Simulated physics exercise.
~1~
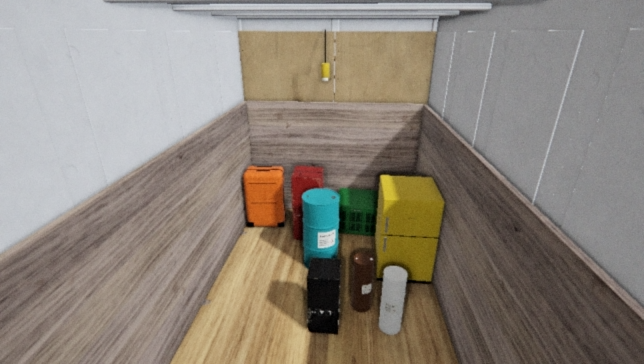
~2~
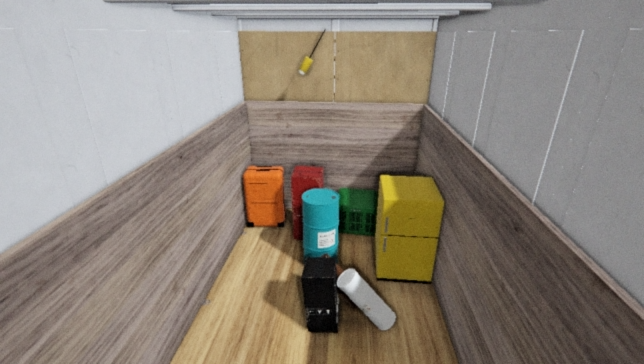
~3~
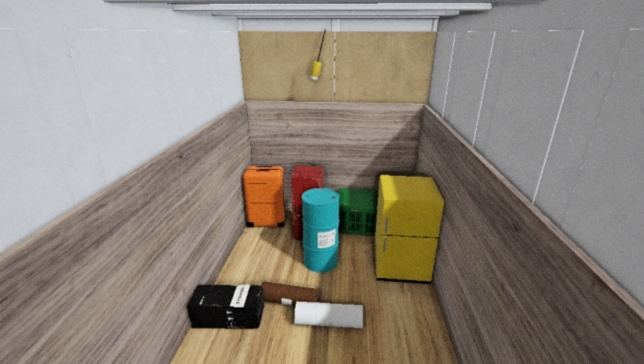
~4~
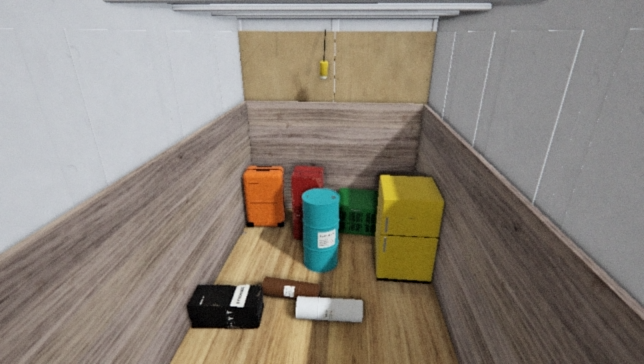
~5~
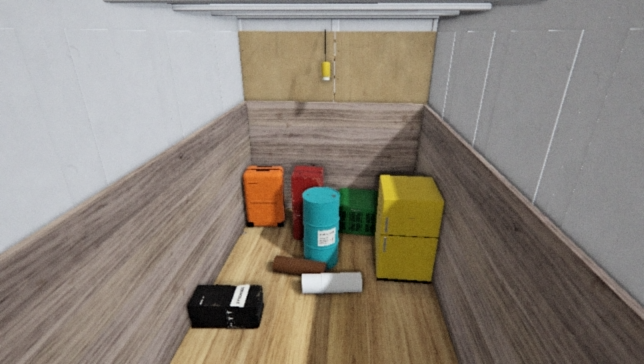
Black box, brown canister and white canister toppling leftward in a van's load bay, the canisters then rolling towards the front wall.
